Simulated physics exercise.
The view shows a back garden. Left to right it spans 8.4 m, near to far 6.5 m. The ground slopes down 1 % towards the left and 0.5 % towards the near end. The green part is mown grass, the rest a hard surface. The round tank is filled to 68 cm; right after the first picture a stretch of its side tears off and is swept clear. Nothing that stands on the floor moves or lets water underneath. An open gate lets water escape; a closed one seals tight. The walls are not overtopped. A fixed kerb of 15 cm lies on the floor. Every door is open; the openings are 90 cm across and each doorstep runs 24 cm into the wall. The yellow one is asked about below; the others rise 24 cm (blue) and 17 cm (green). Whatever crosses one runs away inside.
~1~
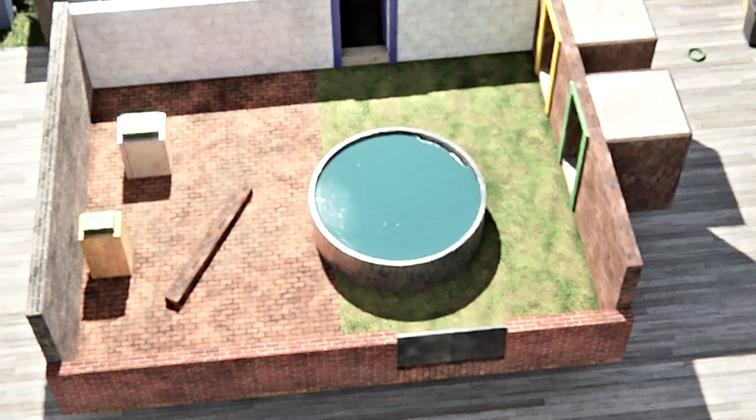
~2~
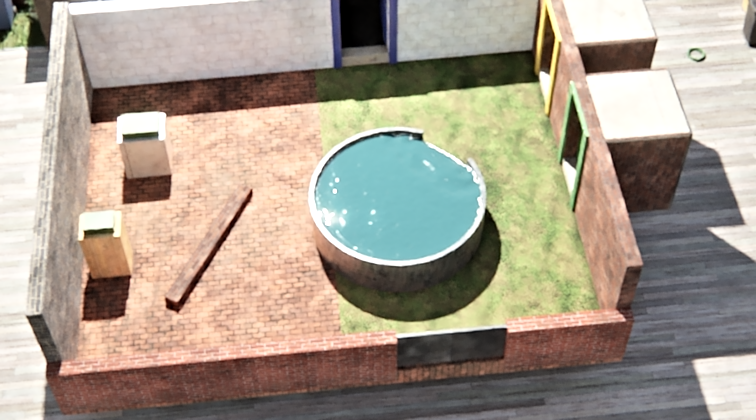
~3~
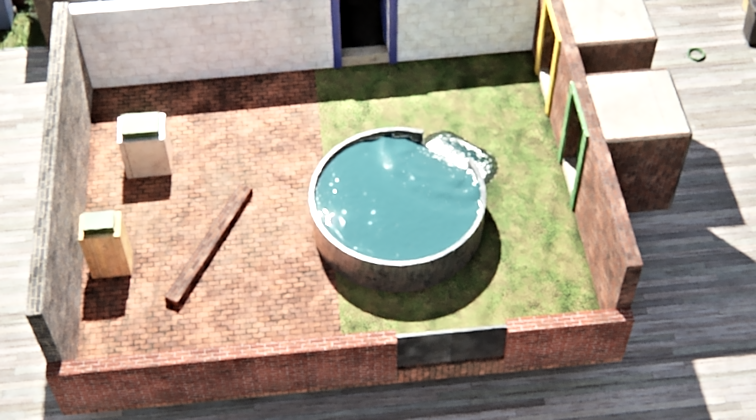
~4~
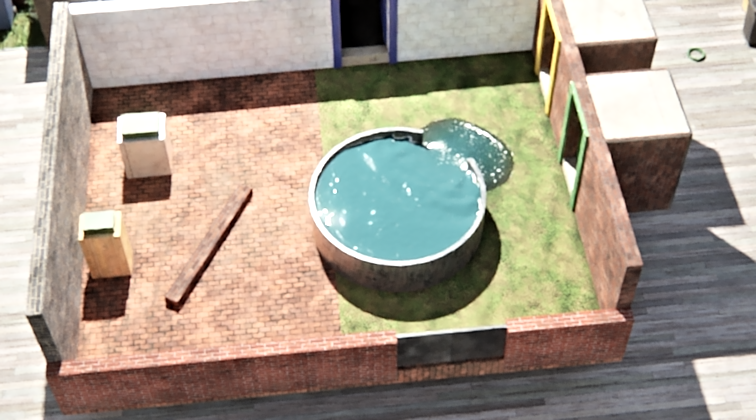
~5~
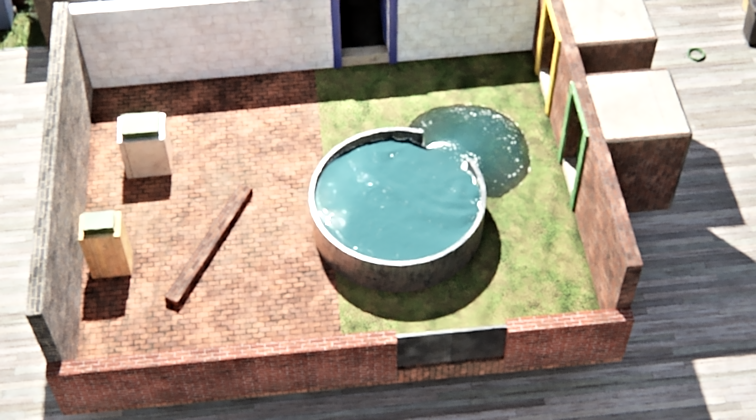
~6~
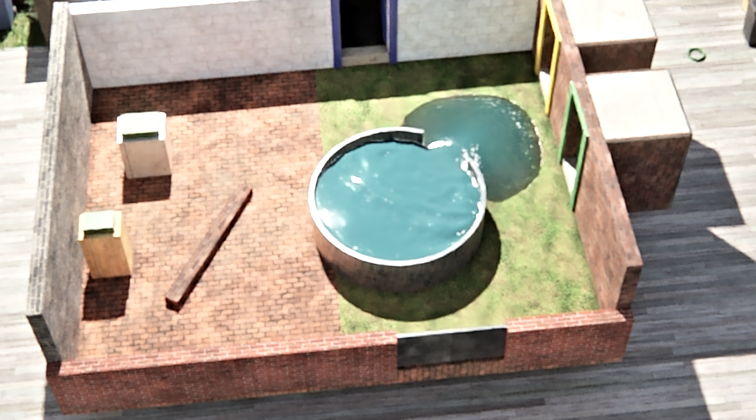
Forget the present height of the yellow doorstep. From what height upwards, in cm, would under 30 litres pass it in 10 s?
Close to 21 cm is just enough.
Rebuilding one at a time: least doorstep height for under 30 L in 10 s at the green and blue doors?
Roughly 10.0 cm at green and 7.5 cm at blue.
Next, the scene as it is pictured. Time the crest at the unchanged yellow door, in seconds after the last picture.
At about 2.6 s.
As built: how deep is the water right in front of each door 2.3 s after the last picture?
Depths in cm: Blue 8, green 12, yellow 28.
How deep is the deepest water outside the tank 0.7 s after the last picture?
Roughly 36 cm.
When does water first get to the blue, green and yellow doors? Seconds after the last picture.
Blue 1.6 s, green 0.6 s, yellow 0.3 s.
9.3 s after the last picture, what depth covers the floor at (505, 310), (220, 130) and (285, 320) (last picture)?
In that order: 9, 4 and 2 cm.
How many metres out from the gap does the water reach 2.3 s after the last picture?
About 3.4 m.
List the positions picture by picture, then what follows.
The first frame shows still water, 68 cm deep, in the round tank at (398, 196); the yellow door at (548, 54) is dry.
In the second frame, water pours out on the far side and has run 0.3 m, to a hidden place; about 8 cm deep outside, 68 cm at the back.
In the third frame, water pours out on the far side and has run 0.8 m, to (452, 135); about 12 cm deep outside, 68 cm at the back.
In the fourth frame, the gap is on the far side, the front 1.2 m out at (473, 126); the back of the round tank holds 68 cm.
In the fifth frame, water pours out on the far side and has run 1.7 m, to (493, 112); about 7 cm deep outside, 68 cm at the back.
In the sixth frame, water pours out on the far side and has run 2.0 m, to (504, 101); about 6 cm deep outside, 68 cm at the back; 0.6 m in a straight line remain to the yellow door at (548, 54).
Then, 0.7 s after the last picture water covers 15 % of the floor, deepest (36 cm) near (454, 166); 22 cm at the yellow door, 0 litres in over its 18 cm doorstep.
Then, 2.3 s after the last picture water covers 25 % of the floor, deepest (32 cm) near (522, 71); 28 cm at the yellow door, 23 litres in over its 18 cm doorstep.
Then, 9.3 s after the last picture water covers 95 % of the floor, deepest (12 cm) near (95, 249); 12 cm at the yellow door, 64 litres in over its 18 cm doorstep.
At the yellow door as built, the water peaked near 29 cm, 2.5 s after the last picture.
Run again over the same 10 s with other heights there, 58 litres in over 18.5 cm, 9 litres over 25 cm. The limit of 30 litres is kept from about 21 cm up.
